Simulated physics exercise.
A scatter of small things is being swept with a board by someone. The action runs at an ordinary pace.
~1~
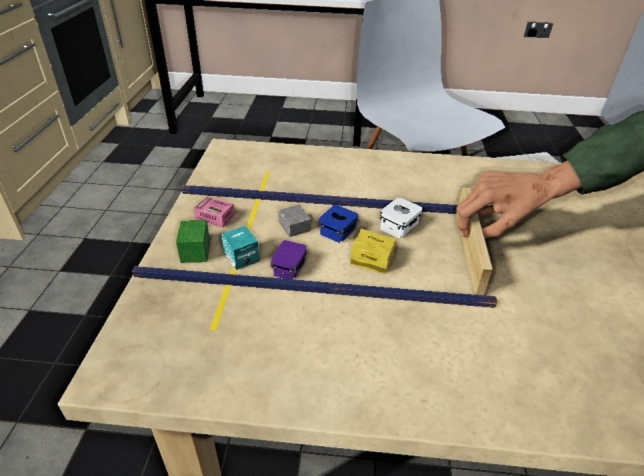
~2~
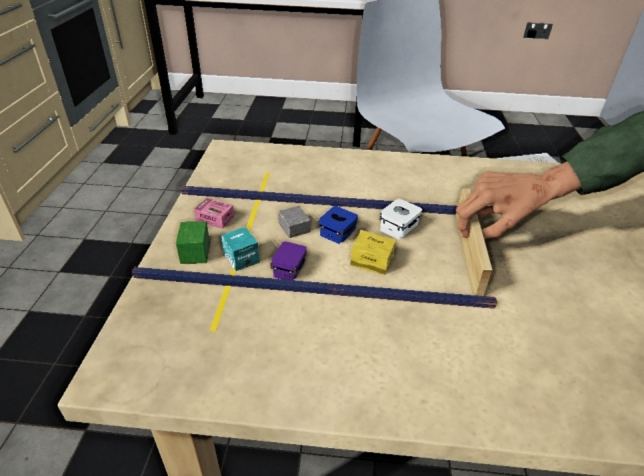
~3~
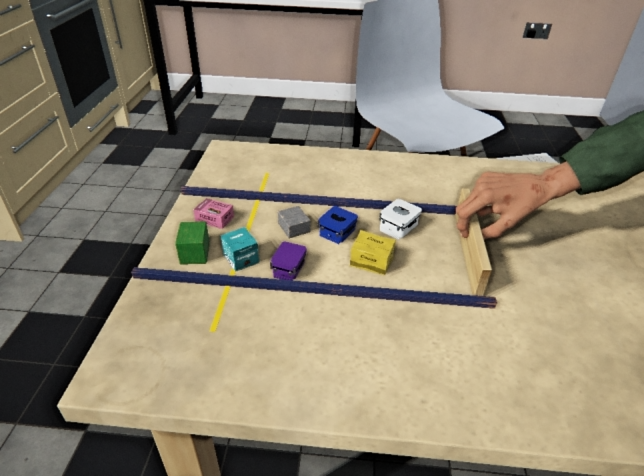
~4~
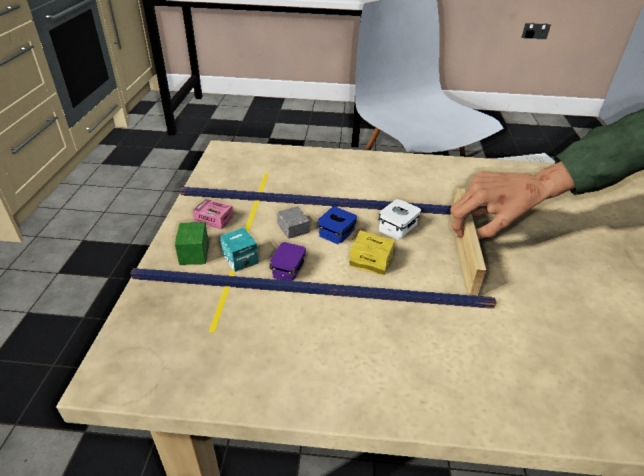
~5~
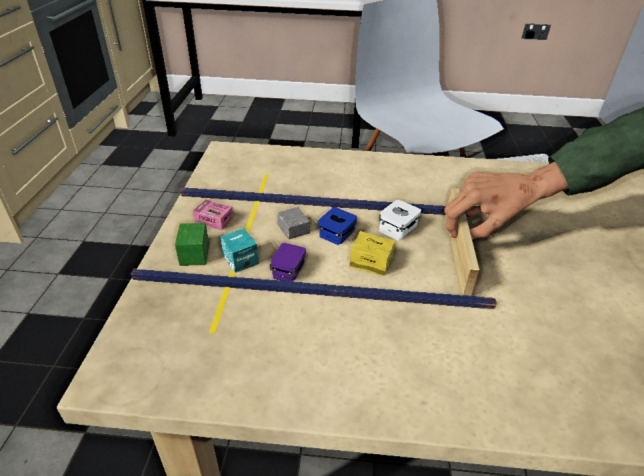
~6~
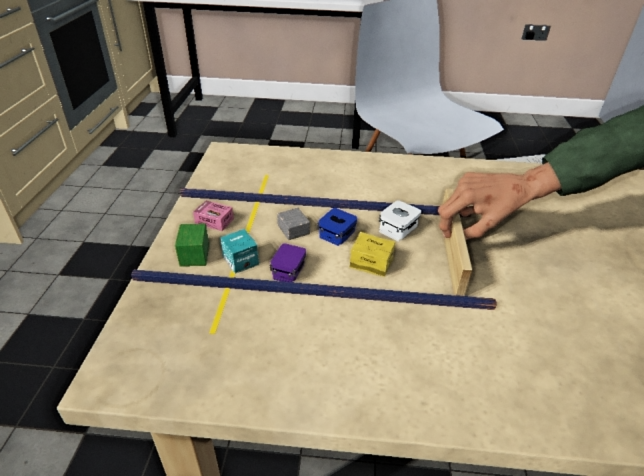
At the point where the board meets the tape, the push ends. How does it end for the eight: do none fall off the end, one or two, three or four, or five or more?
The push is going to knock one or two off the table.
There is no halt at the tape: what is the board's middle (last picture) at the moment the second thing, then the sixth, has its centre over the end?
Its centre point is roughly (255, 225) and later (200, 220).
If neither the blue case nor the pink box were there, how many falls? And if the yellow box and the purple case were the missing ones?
In order, the numbers are 1 and 1.
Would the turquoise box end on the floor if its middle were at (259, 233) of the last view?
It is still up.
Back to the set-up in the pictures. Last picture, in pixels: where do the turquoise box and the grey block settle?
Final positions - turquoise box around (162, 243), grey block around (183, 214).
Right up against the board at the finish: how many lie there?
It is in contact with 2.
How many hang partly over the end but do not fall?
The total here is 0.
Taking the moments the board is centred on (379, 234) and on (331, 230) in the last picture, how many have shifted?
The first number is 3, the next one 5.
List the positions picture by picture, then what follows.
Green block (194, 241); pink box (215, 212); turquoise box (241, 248); board (472, 239); tape (246, 235), in the first frame.
Pink box (215, 213); white case (400, 219), in the second frame.
Turquoise box (240, 249); blue case (338, 225), in the third frame.
Green block (193, 243); purple case (288, 262), in the fourth frame.
Pink box (214, 214); grey block (293, 223), in the fifth frame.
Green block (193, 245); pink box (214, 215); turquoise box (240, 251); board (454, 239); tape (245, 238), in the sixth frame.
Soon after, none off yet; green block at rest near (193, 245); pink box at rest near (214, 215); turquoise box at rest near (240, 251).
Then, none off yet; green block moved about its own width near (165, 242); pink box moved about its own width near (181, 215); turquoise box moved well along near (190, 245).
At rest, the number that fall off is one or two; fallen, pink box and green block.
